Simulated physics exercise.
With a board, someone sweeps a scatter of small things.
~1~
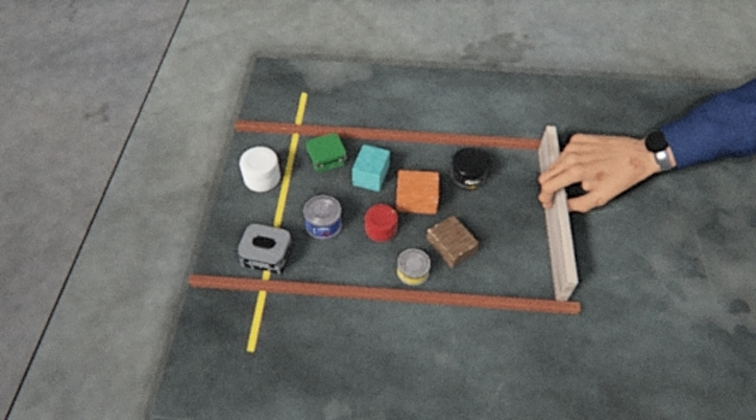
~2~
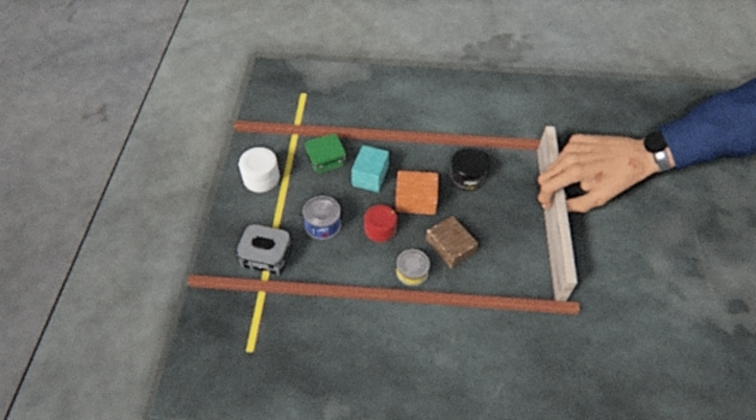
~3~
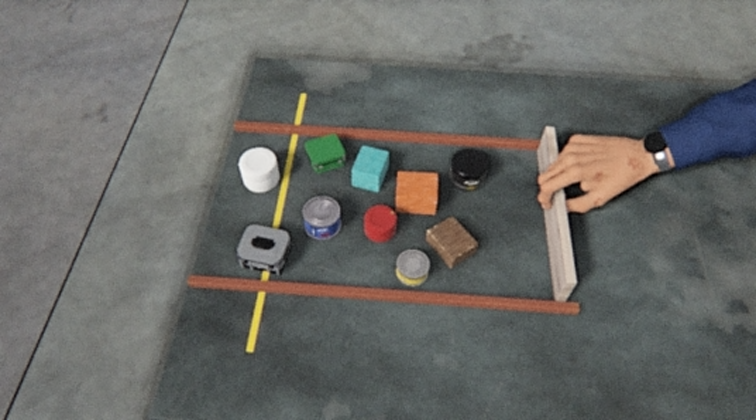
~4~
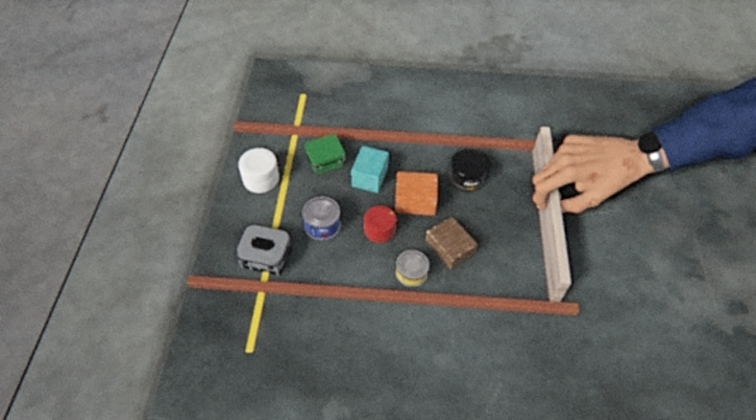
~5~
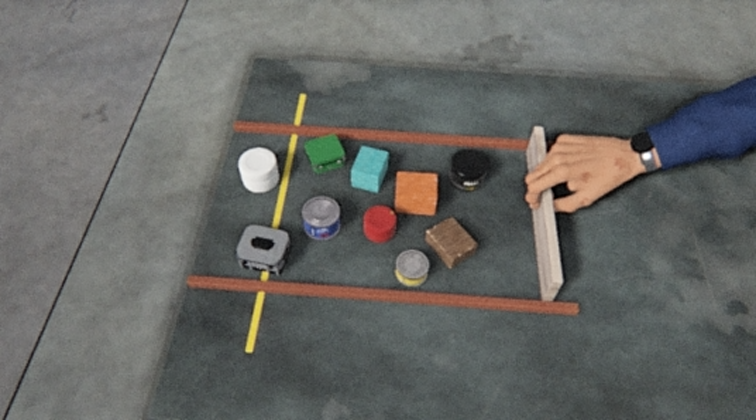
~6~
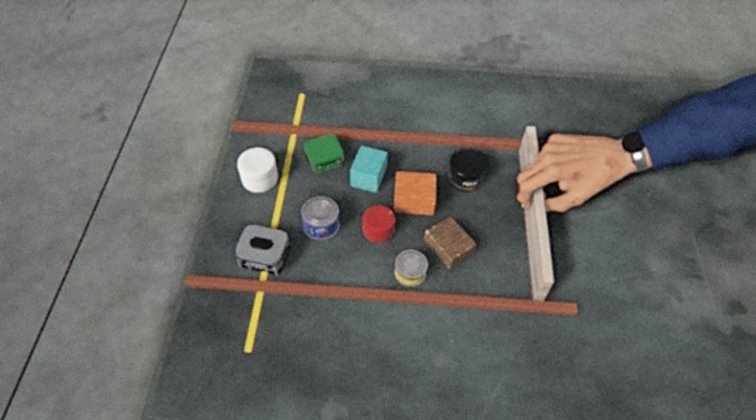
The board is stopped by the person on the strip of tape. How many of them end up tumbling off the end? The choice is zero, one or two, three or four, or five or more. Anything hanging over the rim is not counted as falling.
Three or four slip off.
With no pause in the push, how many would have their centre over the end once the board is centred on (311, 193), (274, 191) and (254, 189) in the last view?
0, 3 and 6.
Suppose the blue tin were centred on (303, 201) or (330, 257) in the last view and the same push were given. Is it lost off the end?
Taking them in order, it stays put and then it stays put.
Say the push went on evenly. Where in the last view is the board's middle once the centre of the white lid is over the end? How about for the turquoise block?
The middle sits near (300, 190) for the first and near (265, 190) for the other.
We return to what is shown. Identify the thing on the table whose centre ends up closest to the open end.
That's the turquoise block.
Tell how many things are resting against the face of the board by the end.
It touches 4.
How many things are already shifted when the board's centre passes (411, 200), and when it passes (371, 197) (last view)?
At the first spot the count is 6, and at the second it is 8.
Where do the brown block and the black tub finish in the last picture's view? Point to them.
One is at about (258, 219), the other at about (269, 156).
Soon after, none off yet; white lid at rest near (258, 170); grey case at rest near (263, 250); green case at rest near (324, 155).
Then, none off yet; white lid at rest near (258, 170); grey case at rest near (263, 250); green case moved about its own width near (287, 145).
At rest, the number that fall off is three or four; fallen, blue tin, green case and white lid.
